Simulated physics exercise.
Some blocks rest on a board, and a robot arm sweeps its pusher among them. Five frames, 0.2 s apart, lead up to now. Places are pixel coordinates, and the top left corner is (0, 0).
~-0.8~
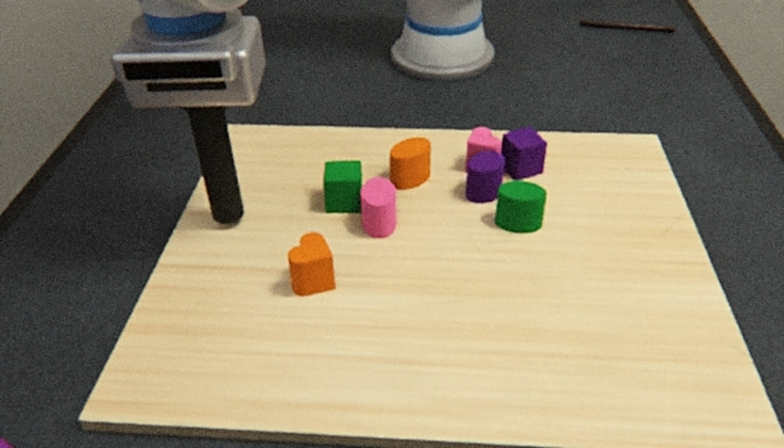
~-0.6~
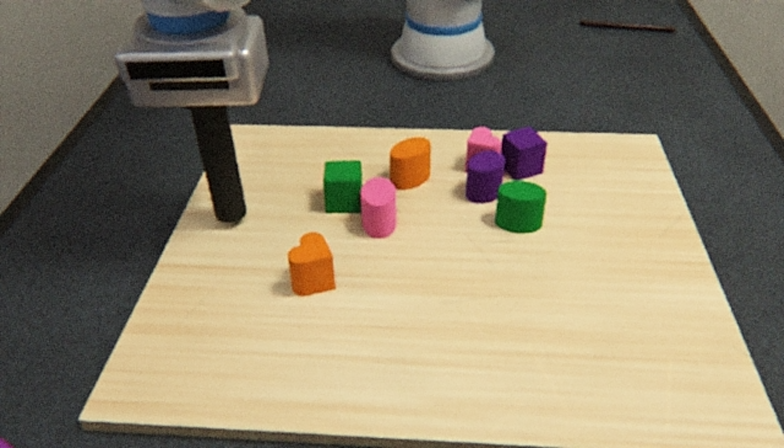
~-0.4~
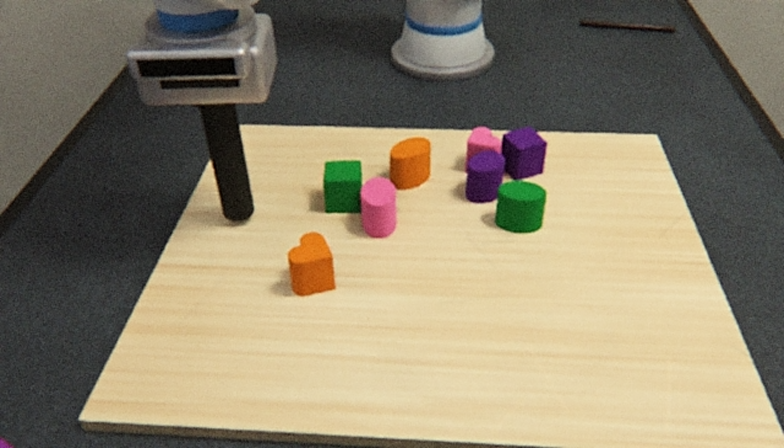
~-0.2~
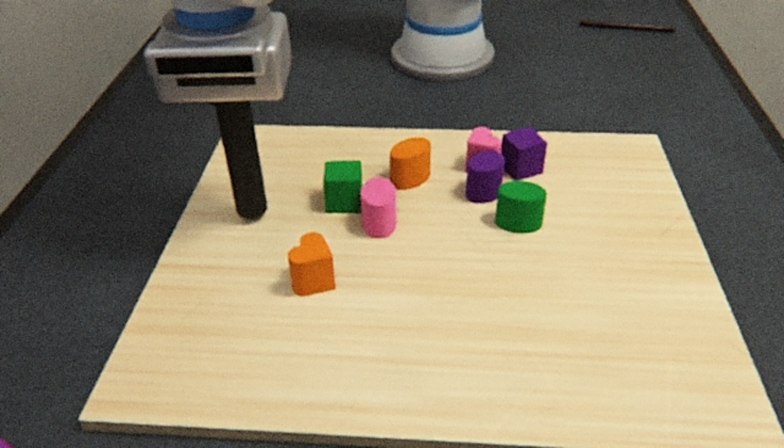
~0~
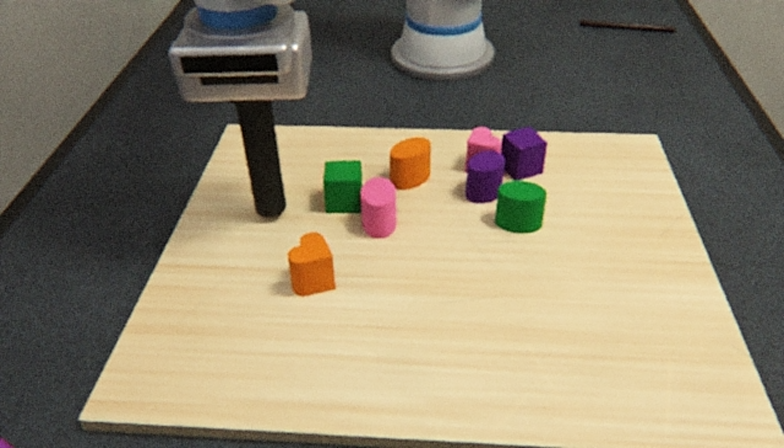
On a dark tabletop seen from above and in front, a pale wooden board lies beneath a robot arm, with the base of another machine behind it. Green, orange, pink and purple blocks are grouped from the board's centre to its upper right, with an orange heart-shaped block nearer the lower left. The arm's black pusher, at the upper left, slides slowly rightward toward the green square block, touching nothing, while the blocks and camera stay still.
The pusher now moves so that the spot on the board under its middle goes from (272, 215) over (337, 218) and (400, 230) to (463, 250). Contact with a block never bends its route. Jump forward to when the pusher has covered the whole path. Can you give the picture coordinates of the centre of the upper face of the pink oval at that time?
At pixel (502, 211).
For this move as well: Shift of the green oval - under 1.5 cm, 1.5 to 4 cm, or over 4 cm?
Covers under 1.5 cm.
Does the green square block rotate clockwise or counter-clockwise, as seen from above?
Looking down: Anticlockwise.
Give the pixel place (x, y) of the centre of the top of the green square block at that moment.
Located at (362, 166).
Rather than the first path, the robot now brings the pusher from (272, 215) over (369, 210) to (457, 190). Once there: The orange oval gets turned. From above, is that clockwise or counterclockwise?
Clockwise rotation.
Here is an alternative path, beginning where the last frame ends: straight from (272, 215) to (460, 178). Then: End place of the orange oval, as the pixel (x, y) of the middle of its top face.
Expect it around (476, 112).
On the path given first. One third of the way, pusher (336, 212); green square block (355, 167), turned 40° anticlockwise.
Two thirds of the way, pusher (400, 223); green square block (362, 166), turned 65° anticlockwise; pink oval (435, 200).
At the end, pusher (464, 243); green square block (362, 166), turned 65° anticlockwise; pink oval (502, 211), turned 45° anticlockwise; green oval unmoved.
